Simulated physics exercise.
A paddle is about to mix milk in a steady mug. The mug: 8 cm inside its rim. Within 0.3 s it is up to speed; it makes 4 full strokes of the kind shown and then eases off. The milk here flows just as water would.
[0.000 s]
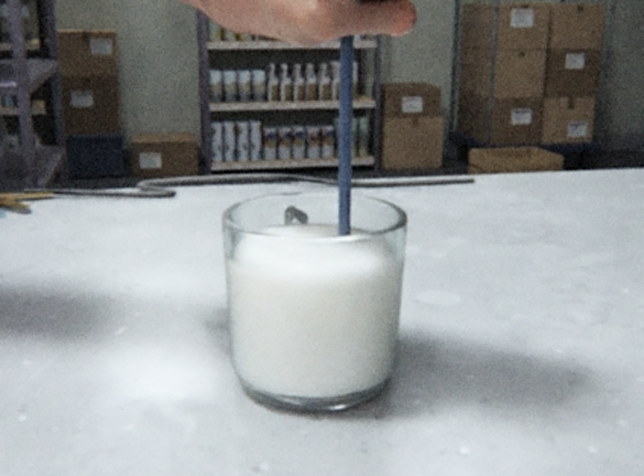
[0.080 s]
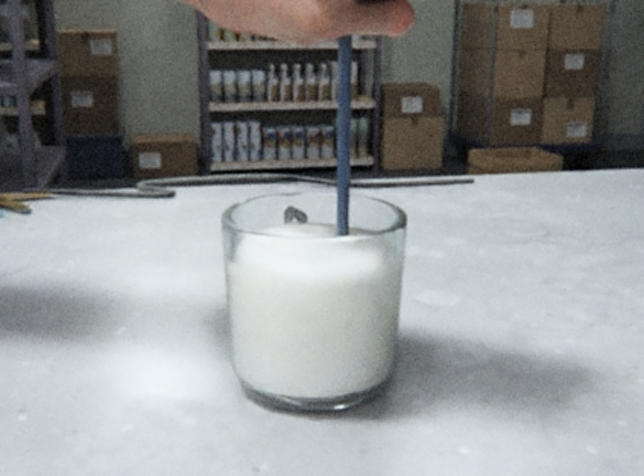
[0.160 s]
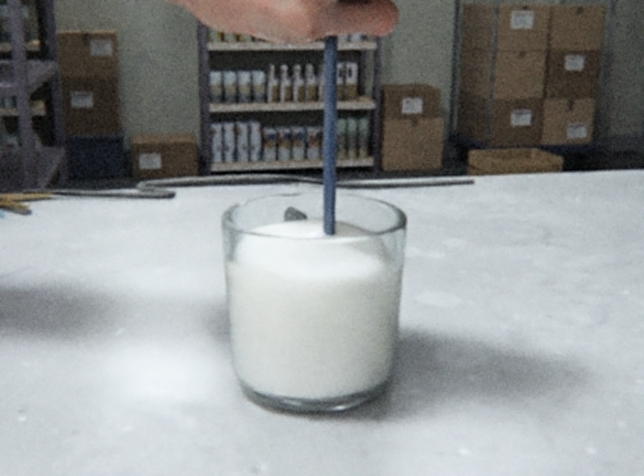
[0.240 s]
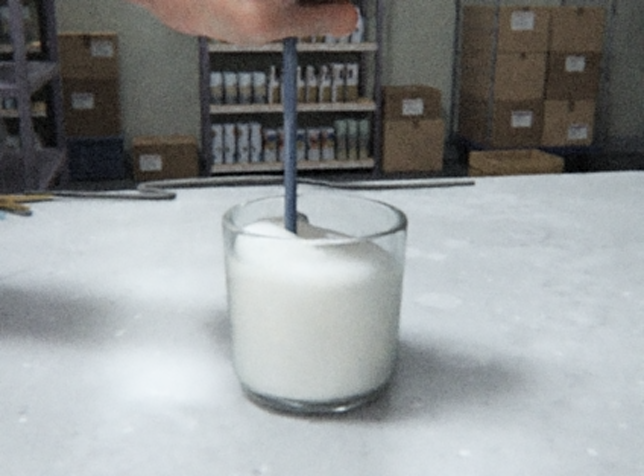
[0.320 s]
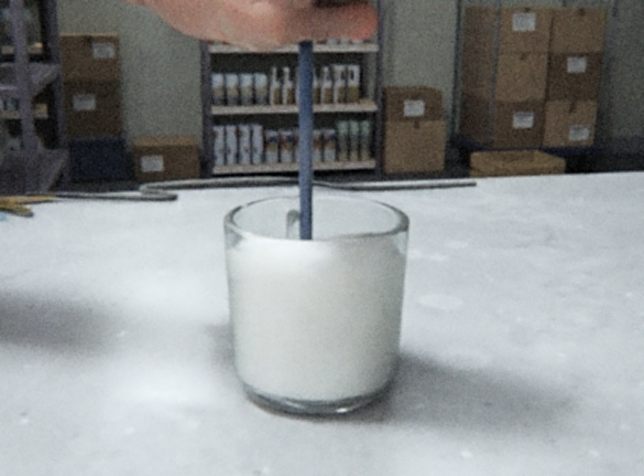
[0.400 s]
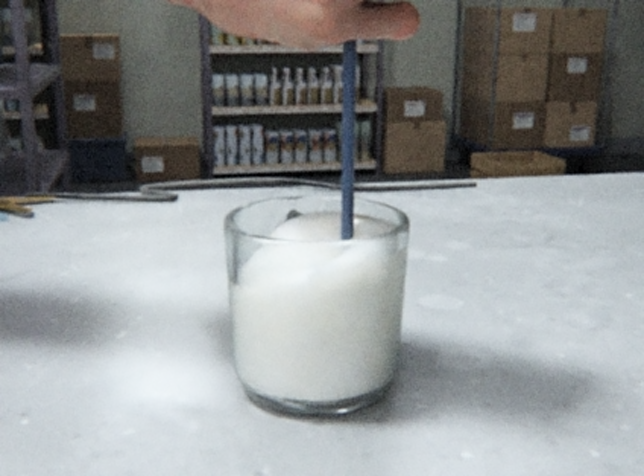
A hand moving a thin blue stem left and then back right in a glass of milk, the white surface tilting and swirling.
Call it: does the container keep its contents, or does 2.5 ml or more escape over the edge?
It lets 2.5 ml or more escape.
By 0.64 s 0 ml is over the rim.
By 0.88 s 0 ml is over the rim.
By 1.12 s 6 ml is over the rim.
By 1.36 s 7 ml is over the rim.
At rest 7 ml is over the rim.
